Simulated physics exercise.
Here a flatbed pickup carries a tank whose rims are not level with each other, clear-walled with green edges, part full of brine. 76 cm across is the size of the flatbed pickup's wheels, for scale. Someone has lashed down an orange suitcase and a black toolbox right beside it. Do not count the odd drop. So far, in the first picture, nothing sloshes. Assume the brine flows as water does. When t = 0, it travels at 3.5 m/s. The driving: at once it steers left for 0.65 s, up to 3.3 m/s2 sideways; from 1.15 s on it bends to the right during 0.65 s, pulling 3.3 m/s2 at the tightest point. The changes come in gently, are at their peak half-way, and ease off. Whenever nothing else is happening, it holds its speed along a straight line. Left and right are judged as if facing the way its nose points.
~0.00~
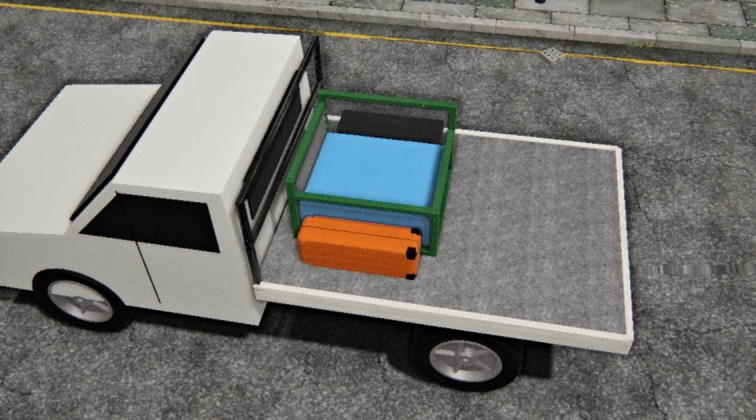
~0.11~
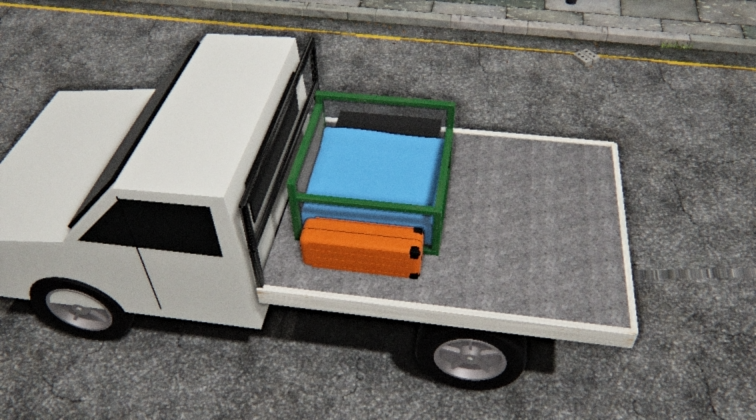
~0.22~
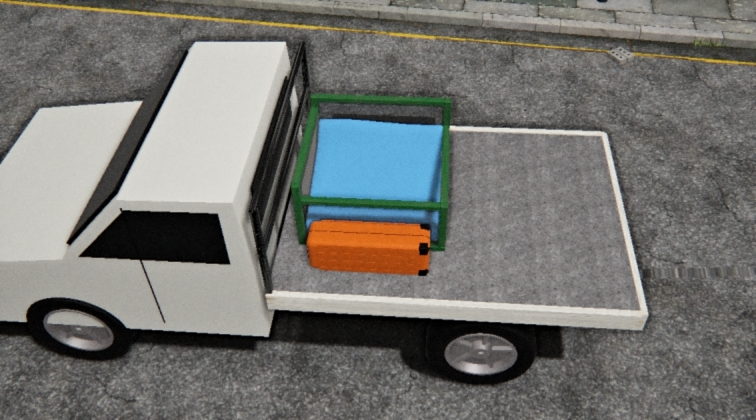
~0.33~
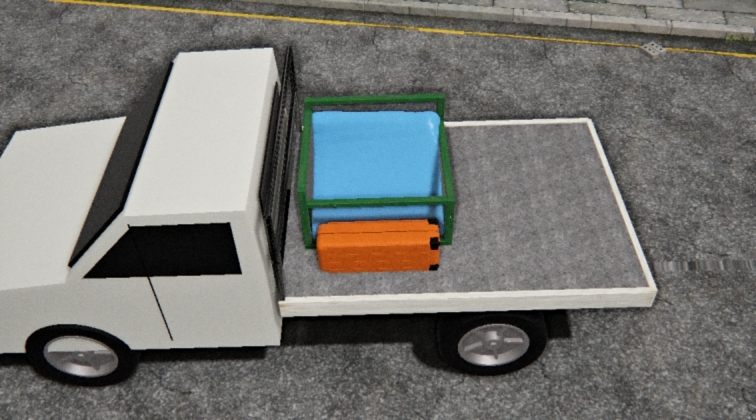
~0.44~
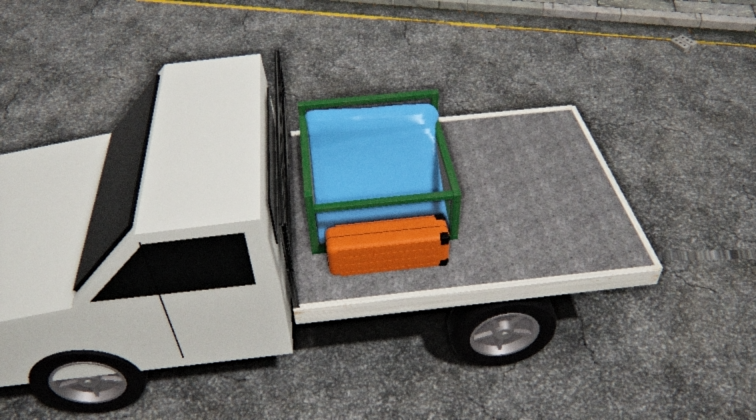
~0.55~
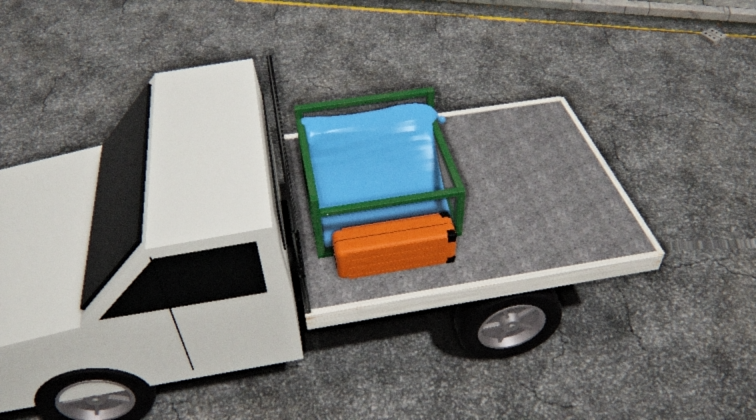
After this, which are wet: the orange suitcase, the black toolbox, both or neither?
Orange suitcase is hit, black toolbox is spared.
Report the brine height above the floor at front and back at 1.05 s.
Approx. 28 cm front, approx. 30 cm back.
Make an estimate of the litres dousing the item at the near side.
Roughly 11 litres.
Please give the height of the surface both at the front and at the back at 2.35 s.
At the front the surface is at 26 cm, while at the back it is at 18 cm.
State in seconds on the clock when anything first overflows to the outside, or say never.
Looks like it happens close to 0.9 s in.
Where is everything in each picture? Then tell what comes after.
The surface is at (335, 138) by the front wall; at (435, 150) by the back wall; it lies level with the rim line; the front is on the left, levels are read along the far wall; the orange suitcase stands at the near side; the black toolbox stands at the far side; a wheel hub at (465, 367), in the first picture.
The surface is at (332, 134) by the front wall; at (434, 144) by the back wall; it climbs 8° towards the far side, in the second picture.
The surface is at (328, 127) by the front wall; at (432, 132) by the back wall; it climbs 20° towards the far side, in the third picture.
The surface is at (322, 118) by the front wall; at (428, 115) by the back wall; it climbs 32° towards the far side, in the fourth picture.
The surface is at (317, 115) by the front wall; at (423, 102) by the back wall; it climbs 37° towards the far side, in the fifth picture.
The surface is at (314, 118) by the front wall; at (420, 99) by the back wall; it climbs 37° towards the far side; a wheel hub at (514, 332), in the sixth picture.
Then, 1.05 s in, the surface is 28 cm up at the front and 30 cm at the back; 1 per cent is out, over the back.
Then, 1.65 s in, the surface is 20 cm up at the front and 22 cm at the back; 10 per cent is out, over the near side.
Then, 2.35 s in, the surface is 25 cm up at the front and 18 cm at the back; 10 per cent is out, over the near side.
Then, 4.78 s in, 12 per cent is out, over the near side; the orange suitcase has caught 11 litres and the black toolbox nothing.
